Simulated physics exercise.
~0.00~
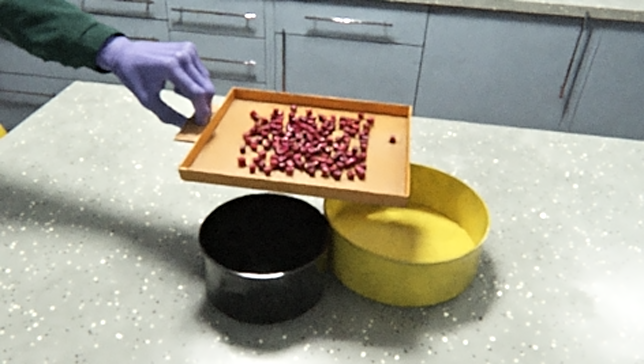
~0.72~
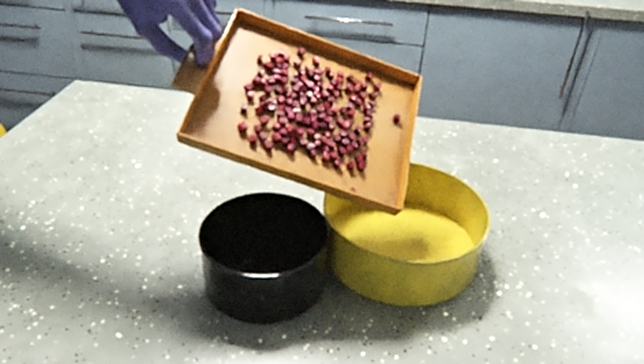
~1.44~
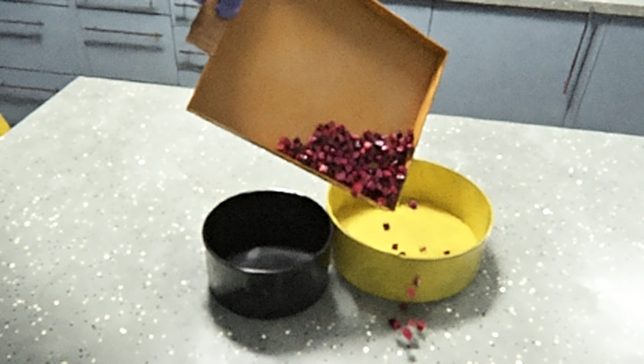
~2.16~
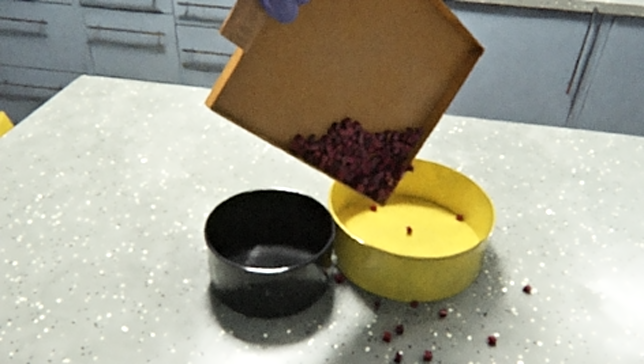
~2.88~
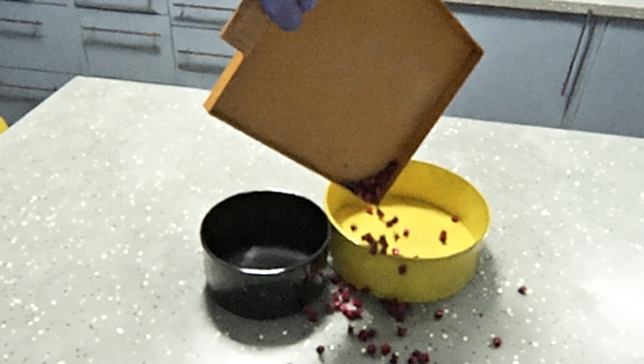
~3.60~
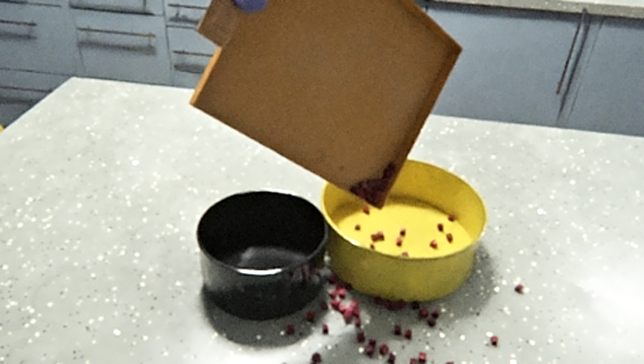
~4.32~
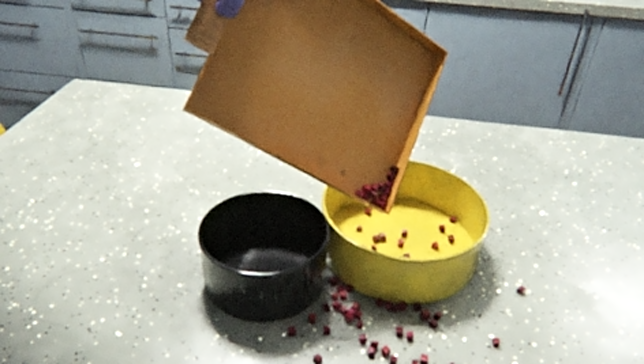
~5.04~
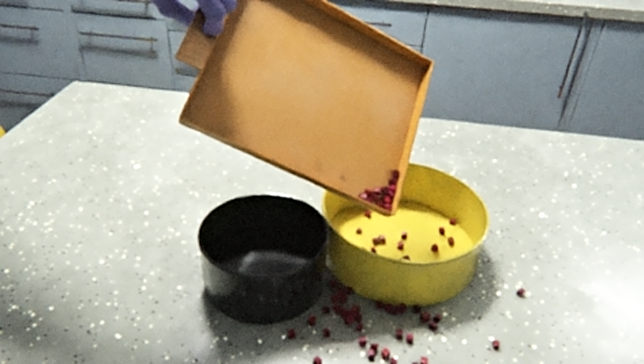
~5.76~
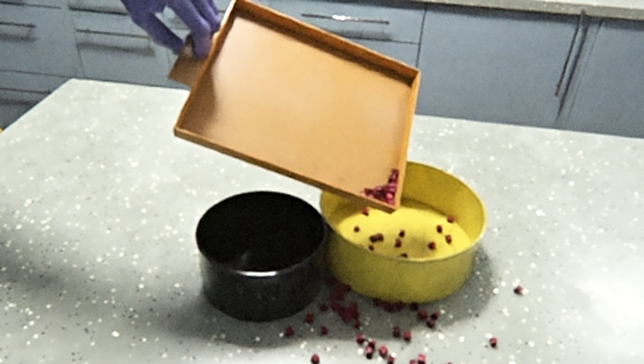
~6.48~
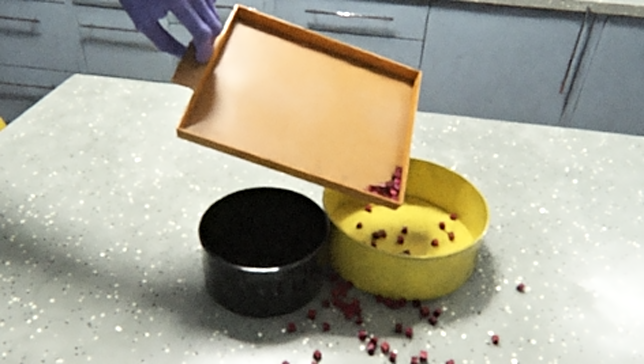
A tray of small dark red cubes, held by a purple-gloved hand, tipped steeply over a yellow pot, spilling many inside and others across the counter, then tilted partway back with a few left in its corner, the black pot still empty.
